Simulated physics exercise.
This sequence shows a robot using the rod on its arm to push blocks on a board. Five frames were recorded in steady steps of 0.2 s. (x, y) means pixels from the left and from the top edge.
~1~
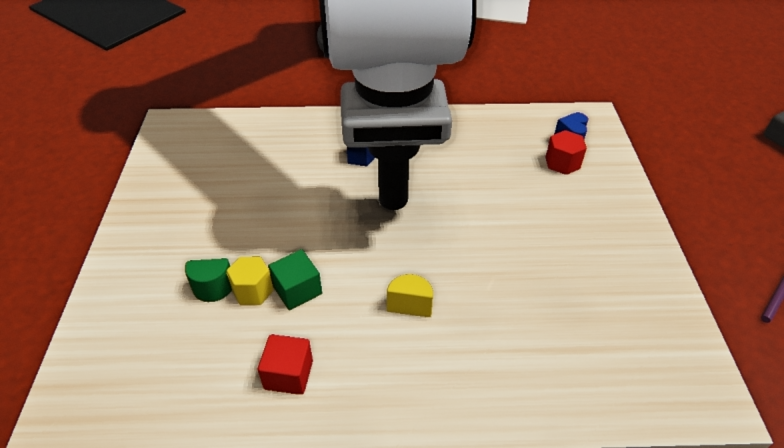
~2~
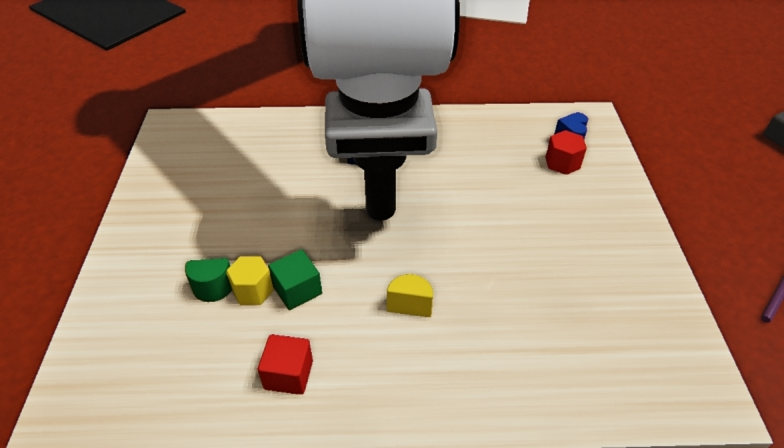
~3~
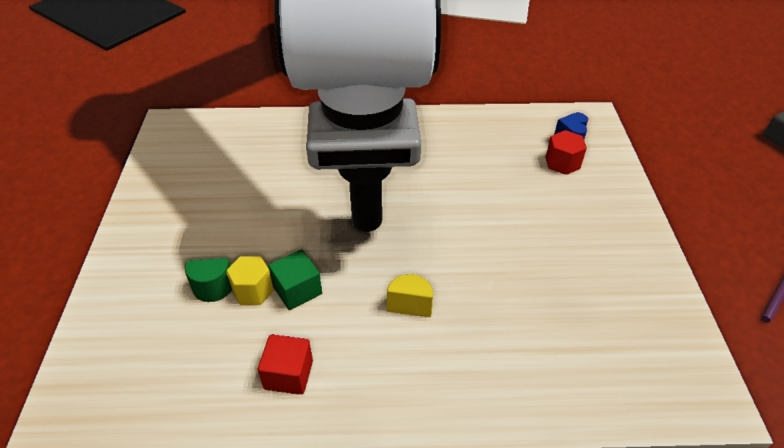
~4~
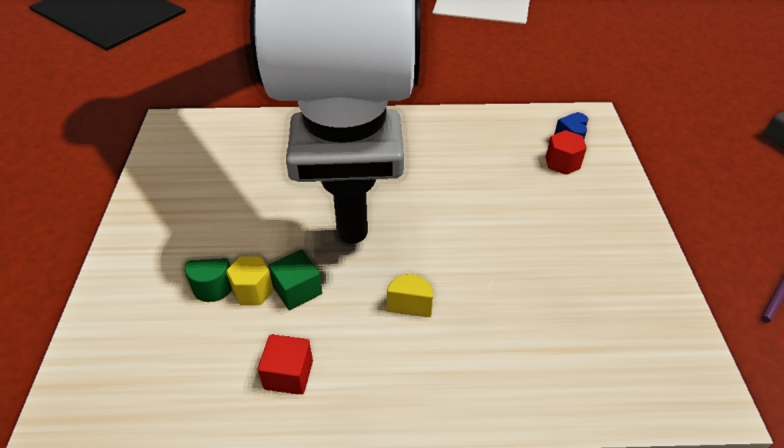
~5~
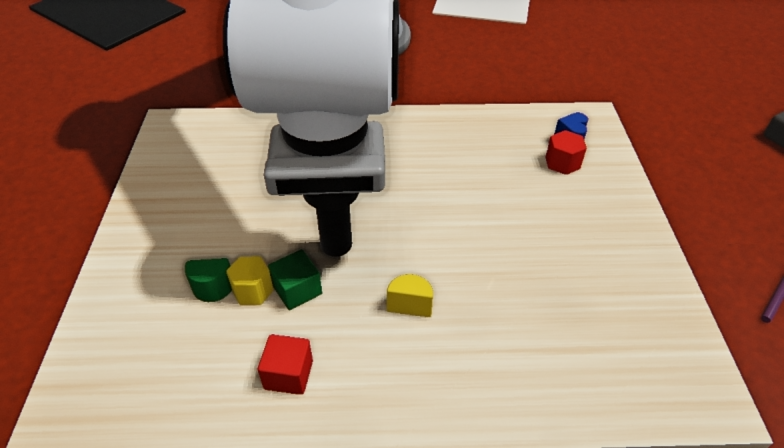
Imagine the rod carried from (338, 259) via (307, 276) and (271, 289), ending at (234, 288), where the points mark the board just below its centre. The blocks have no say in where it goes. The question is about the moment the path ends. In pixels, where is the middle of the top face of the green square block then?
At the end it should sit near (265, 299).
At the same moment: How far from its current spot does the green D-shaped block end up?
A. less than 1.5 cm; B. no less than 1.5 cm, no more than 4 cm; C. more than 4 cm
The answer is B.
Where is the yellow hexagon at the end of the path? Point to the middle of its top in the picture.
I think it will end close to (193, 286).
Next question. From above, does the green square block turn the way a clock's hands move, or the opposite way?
It twists anticlockwise.
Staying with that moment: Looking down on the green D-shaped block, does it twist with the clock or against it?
From overhead, the rotation is clockwise.
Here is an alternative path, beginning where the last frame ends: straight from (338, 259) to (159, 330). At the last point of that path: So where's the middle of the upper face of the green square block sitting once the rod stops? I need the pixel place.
At the end it should sit near (267, 298).
What follows on the original path. One third of the way, rod at (304, 265); green D-shaped block at (201, 267); yellow hexagon at (237, 277), turned 35° clockwise; green square block at (282, 281), turned 20° anticlockwise.
Two thirds of the way, rod at (268, 278); green D-shaped block at (194, 267); yellow hexagon at (228, 279), turned 45° clockwise; green square block at (266, 299), turned 55° anticlockwise.
At the end, rod at (230, 276); green D-shaped block at (168, 267), turned 20° clockwise; yellow hexagon at (193, 286); red square block not moved; green square block at (265, 299), turned 55° anticlockwise.
